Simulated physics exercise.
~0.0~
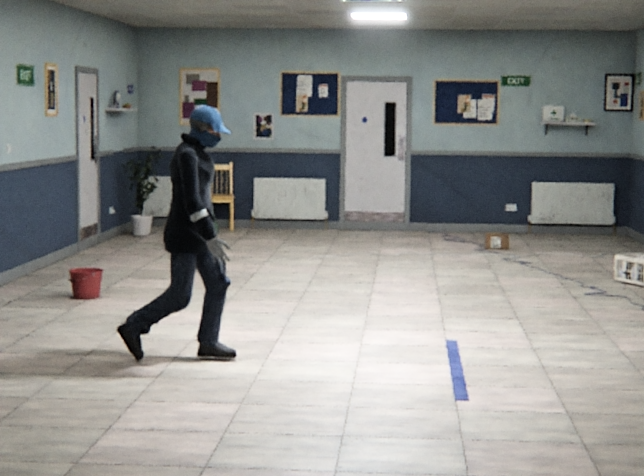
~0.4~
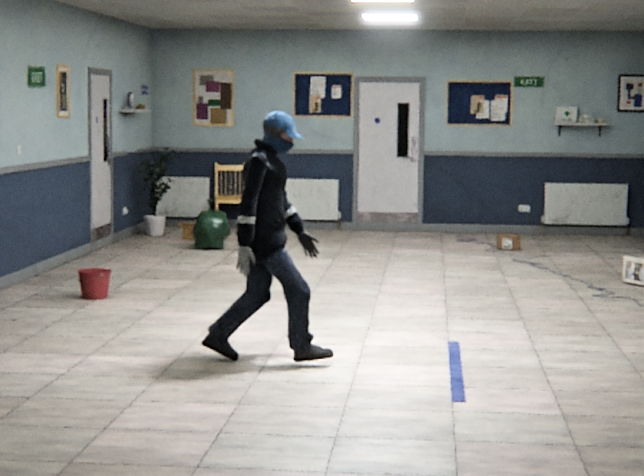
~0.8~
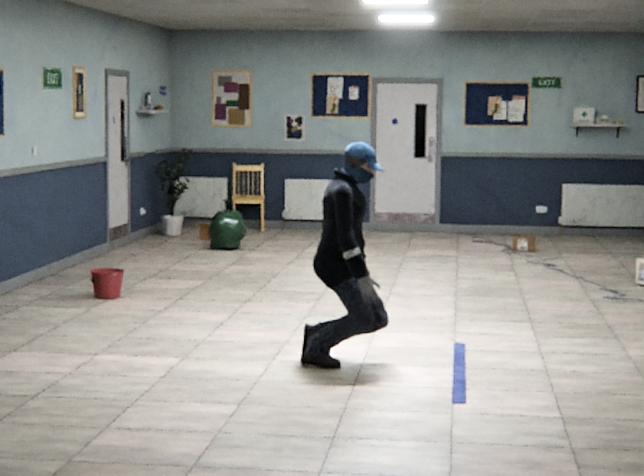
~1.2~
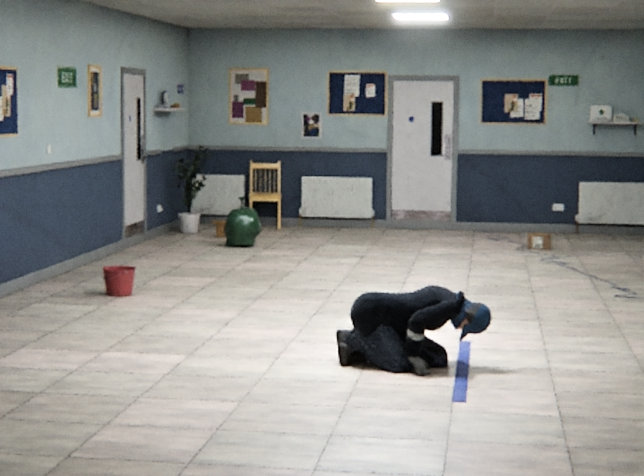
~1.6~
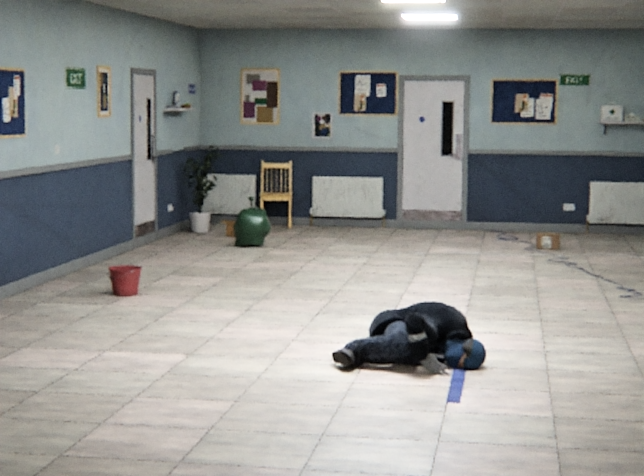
A person in a blue cap, dark jacket and jeans walks from left to right across a pale tiled hall, seen from the side at a distance as the view drifts slightly. A red bucket stands on the left, and a green ball, wooden chair and potted plant sit near the back wall, with its white door and noticeboards. Nearing a blue strip on the floor, the person suddenly buckles at the knees. They drop onto them and fold forward, head down. They end crumpled on the floor, chest and hips short of the strip.
